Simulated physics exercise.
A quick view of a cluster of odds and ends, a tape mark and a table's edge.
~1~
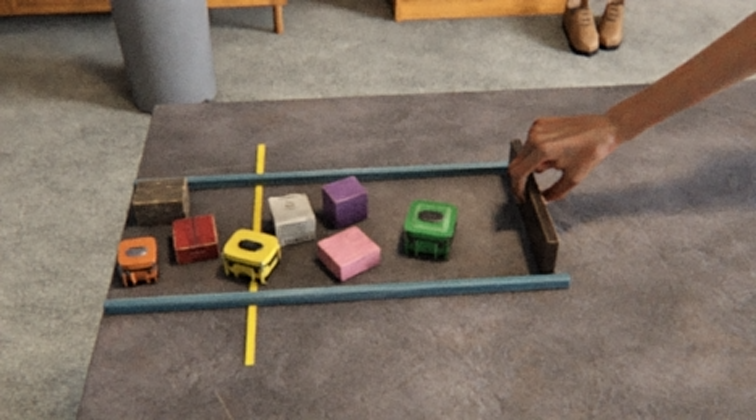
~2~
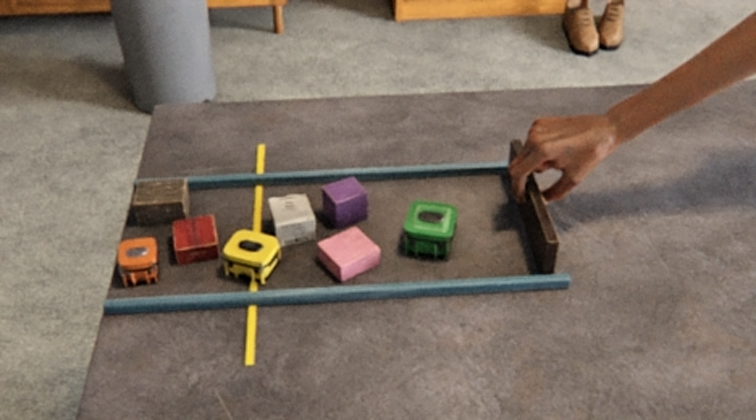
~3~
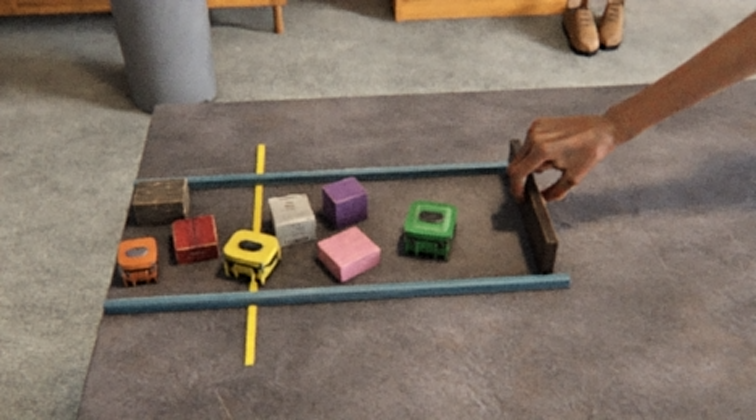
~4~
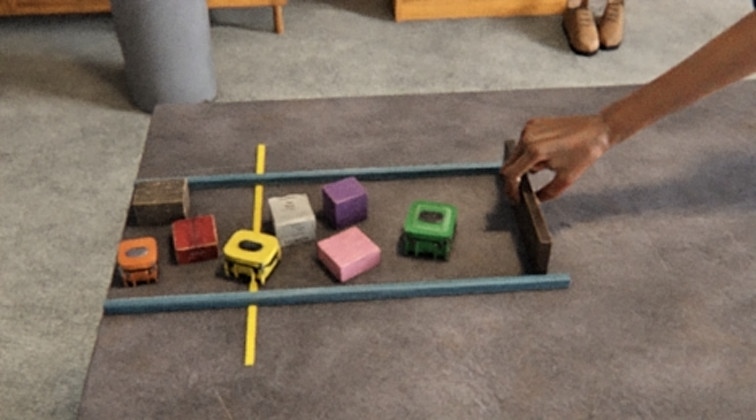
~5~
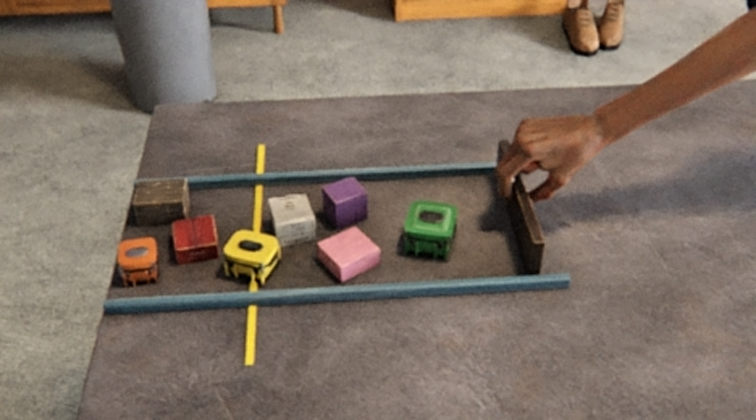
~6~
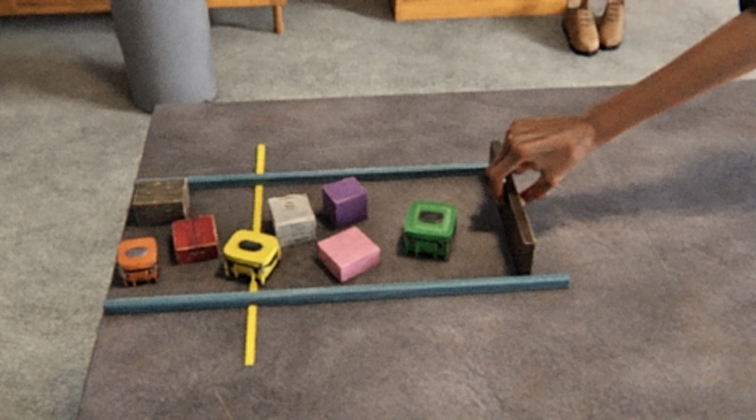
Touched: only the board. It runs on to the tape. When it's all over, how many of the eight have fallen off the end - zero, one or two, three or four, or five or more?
One or two have fallen off.
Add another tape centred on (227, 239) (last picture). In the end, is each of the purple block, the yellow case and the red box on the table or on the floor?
The purple block stays put, the yellow case topples down, the red box topples down.
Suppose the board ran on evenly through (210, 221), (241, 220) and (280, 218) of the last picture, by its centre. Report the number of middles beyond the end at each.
The counts are 4, 1 and 0, in that order.
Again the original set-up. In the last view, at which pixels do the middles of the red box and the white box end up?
Red box at about (142, 235), white box at about (195, 218).
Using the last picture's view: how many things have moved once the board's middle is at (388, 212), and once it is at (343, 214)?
First 2, after that 6.
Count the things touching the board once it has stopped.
The count in contact is 2.
Soon after, none off yet; orange case at rest near (139, 262); black block at rest near (163, 202); red box at rest near (196, 239).
In the end, the number that fall off is one or two; gone, orange case.
